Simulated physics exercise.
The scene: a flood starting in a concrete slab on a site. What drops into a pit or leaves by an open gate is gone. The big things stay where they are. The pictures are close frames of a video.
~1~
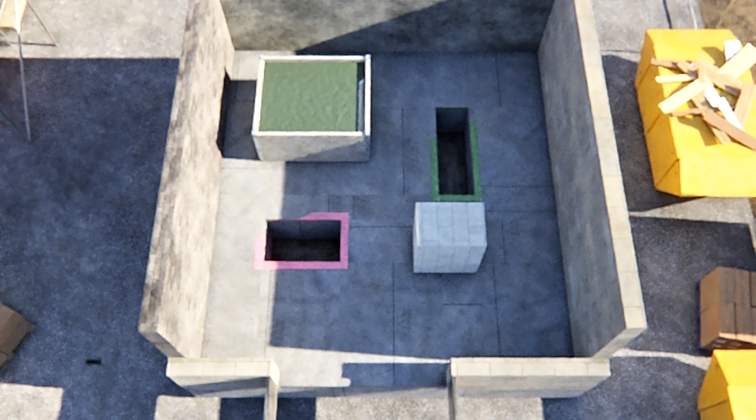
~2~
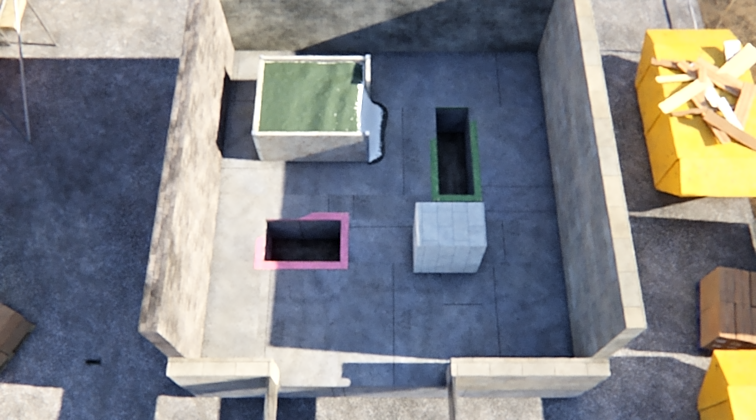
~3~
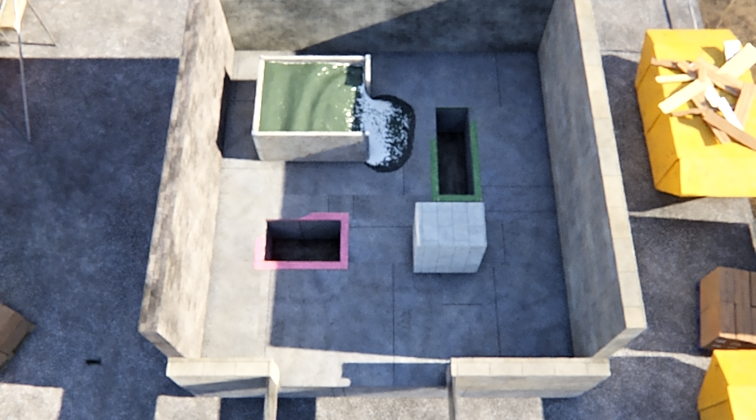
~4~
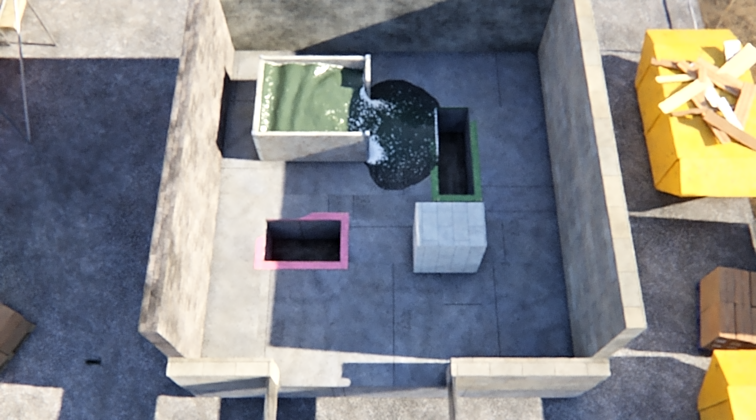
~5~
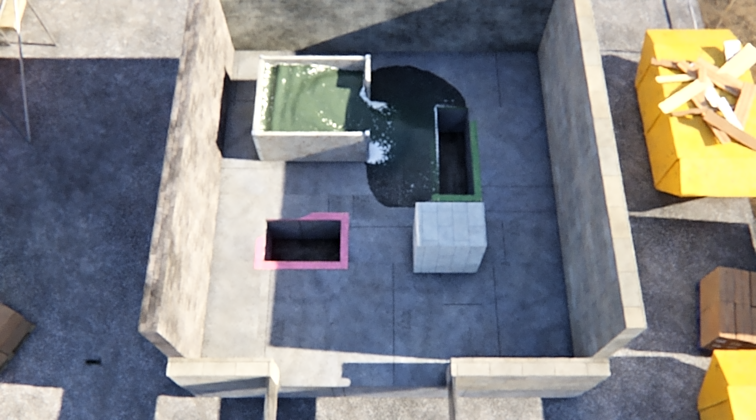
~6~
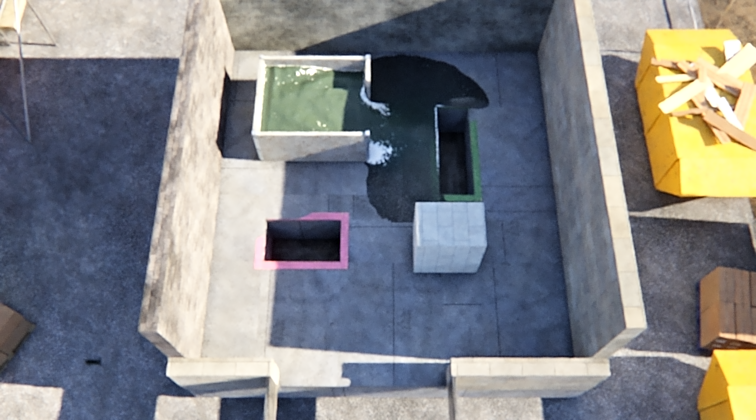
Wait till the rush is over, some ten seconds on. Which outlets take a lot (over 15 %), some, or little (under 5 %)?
One by one: The gate takes not even 5 %; the green pit takes above 15 %; the pink pit takes not even 5 %.
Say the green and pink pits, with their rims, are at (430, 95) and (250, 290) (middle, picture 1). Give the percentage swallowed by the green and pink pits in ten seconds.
Roughly, in per cent: Green 55, pink 4.
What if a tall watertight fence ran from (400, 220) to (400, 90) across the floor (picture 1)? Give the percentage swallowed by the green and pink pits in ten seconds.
Parts in a hundred: Green 4, pink 20.
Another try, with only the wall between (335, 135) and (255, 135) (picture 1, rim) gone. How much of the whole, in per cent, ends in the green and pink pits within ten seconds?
Parts in a hundred: Green 0, pink 60.
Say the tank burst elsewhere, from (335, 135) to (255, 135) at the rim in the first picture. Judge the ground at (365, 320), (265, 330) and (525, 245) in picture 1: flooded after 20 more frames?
In turn: Awash, under water, not flooded.
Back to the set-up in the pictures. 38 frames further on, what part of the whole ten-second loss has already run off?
Some 85 per cent.
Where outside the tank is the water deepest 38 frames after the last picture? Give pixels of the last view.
I would point to (572, 370).
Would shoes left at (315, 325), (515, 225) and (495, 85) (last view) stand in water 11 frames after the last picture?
One after the other: No water, covered, covered.
A moment on, water covers 20 % of the floor; the gate 0 %, the green pit 23 %, the pink pit 0 %.
Next, water covers 25 % of the floor; the gate 0 %, the green pit 39 %, the pink pit 0 %.
Then, water covers 35 % of the floor; the gate 0 %, the green pit 51 %, the pink pit 0 %.
Later, water covers 45 % of the floor; the gate 0 %, the green pit 65 %, the pink pit 0 %.
In the end, water covers 45 % of the floor; the gate 1 %, the green pit 73 %, the pink pit 1 %.
